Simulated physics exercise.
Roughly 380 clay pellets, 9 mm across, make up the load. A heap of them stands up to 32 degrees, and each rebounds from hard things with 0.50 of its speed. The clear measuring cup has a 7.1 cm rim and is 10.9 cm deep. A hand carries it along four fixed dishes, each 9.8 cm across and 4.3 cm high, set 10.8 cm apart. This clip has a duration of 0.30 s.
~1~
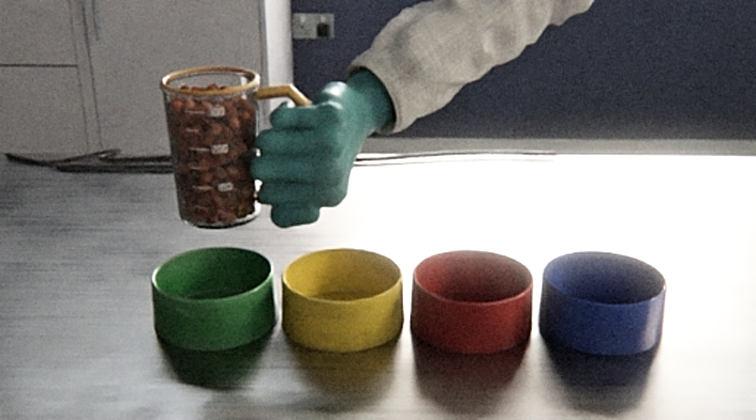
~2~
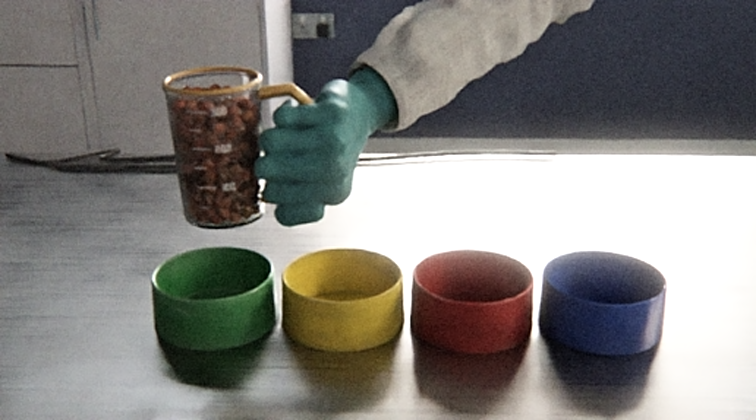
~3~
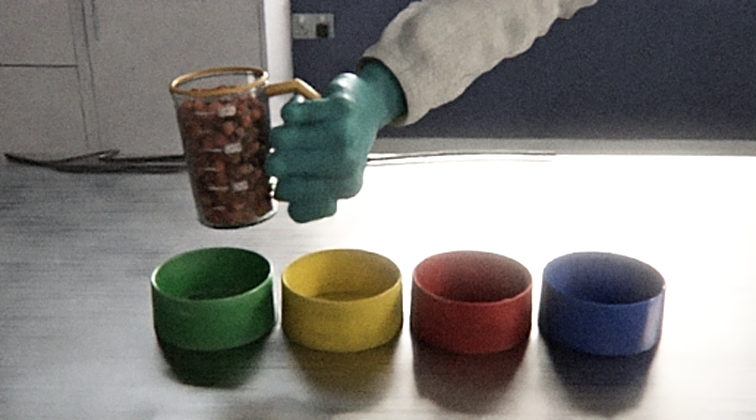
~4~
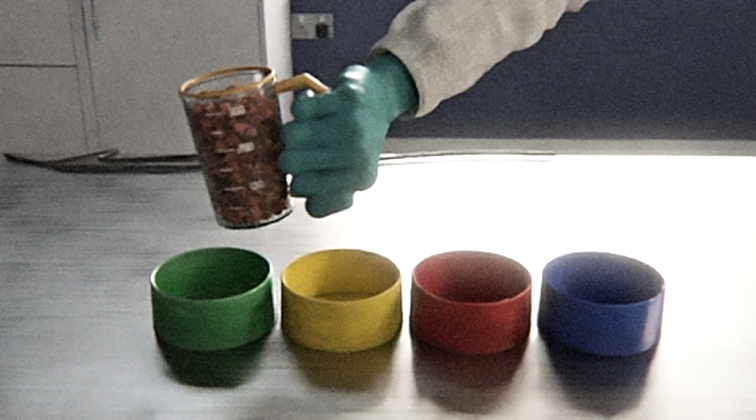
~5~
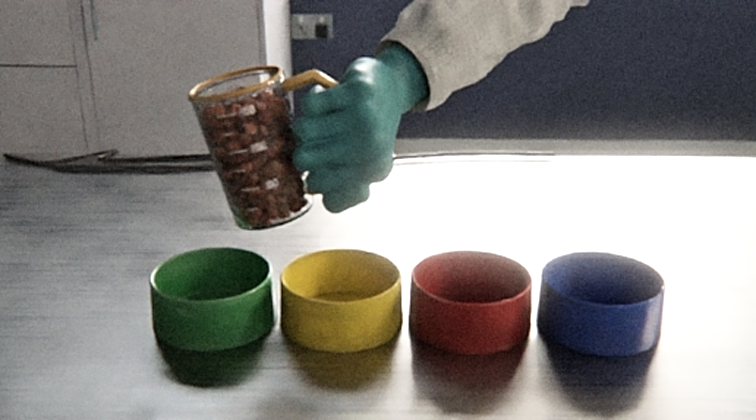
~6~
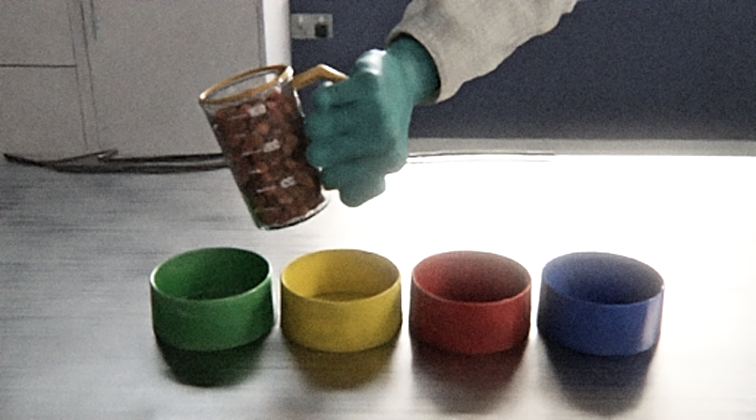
On a shiny tabletop, a green-gloved hand held a clear cup of reddish-brown pieces above four coloured dishes, then moved it a little to the right while gradually tilting its top to the left.
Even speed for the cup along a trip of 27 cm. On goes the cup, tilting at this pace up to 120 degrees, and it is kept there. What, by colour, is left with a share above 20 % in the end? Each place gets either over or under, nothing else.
Red: You'll see more than a fifth there. Blue: You'll see a fifth or less there. Green: You'll see a fifth or less there. Yellow: You'll see a fifth or less there. Counter: You'll see a fifth or less there.
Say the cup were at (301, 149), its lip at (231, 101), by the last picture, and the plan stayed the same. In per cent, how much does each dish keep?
The red dish keeps 100, the blue dish 0, the green dish 0 and the yellow dish 0.
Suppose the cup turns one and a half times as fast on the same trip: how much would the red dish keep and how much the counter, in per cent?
The red dish 60, the counter 10.
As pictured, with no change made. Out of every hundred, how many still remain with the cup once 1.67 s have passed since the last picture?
Some 30 %.
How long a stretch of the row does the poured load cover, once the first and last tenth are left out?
Some 6 cm.
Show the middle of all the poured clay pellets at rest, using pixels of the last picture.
At about (464, 291).
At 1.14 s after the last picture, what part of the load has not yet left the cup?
I'd estimate some 95 per cent of the load.
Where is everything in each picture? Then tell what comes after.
The first picture shows cup at (215, 148), tilt 0 degrees, lip at (164, 80), moved 0.0 cm; middle of the pieces at (219, 153); green dish at (213, 273); yellow dish at (342, 274); red dish at (473, 275); blue dish at (604, 277).
The second picture shows cup at (219, 148), tilt 1 degrees, lip at (166, 81), moved 0.3 cm; middle of the pieces at (223, 153).
The third picture shows cup at (229, 149), tilt 4 degrees, lip at (173, 84), moved 1.1 cm; middle of the pieces at (233, 153).
The fourth picture shows cup at (242, 149), tilt 9 degrees, lip at (182, 88), moved 2.2 cm; middle of the pieces at (246, 153).
The fifth picture shows cup at (256, 149), tilt 13 degrees, lip at (192, 93), moved 3.3 cm; middle of the pieces at (260, 153).
The sixth picture shows cup at (269, 149), tilt 17 degrees, lip at (202, 97), moved 4.4 cm; middle of the pieces at (274, 153); green dish at (212, 273); yellow dish at (341, 274); red dish at (471, 276); blue dish at (602, 277).
Then, 0.68 s after the last picture, tilt 65 degrees; cup holds 100 %.
Then, 1.14 s after the last picture, tilt 98 degrees; cup holds 95 %.
Then, 1.67 s after the last picture, tilt 120 degrees; cup holds 30 %, red 65 %.
In the end, red 95 %, blue 0 %, green 0 %, yellow 0 %, counter 5 %.
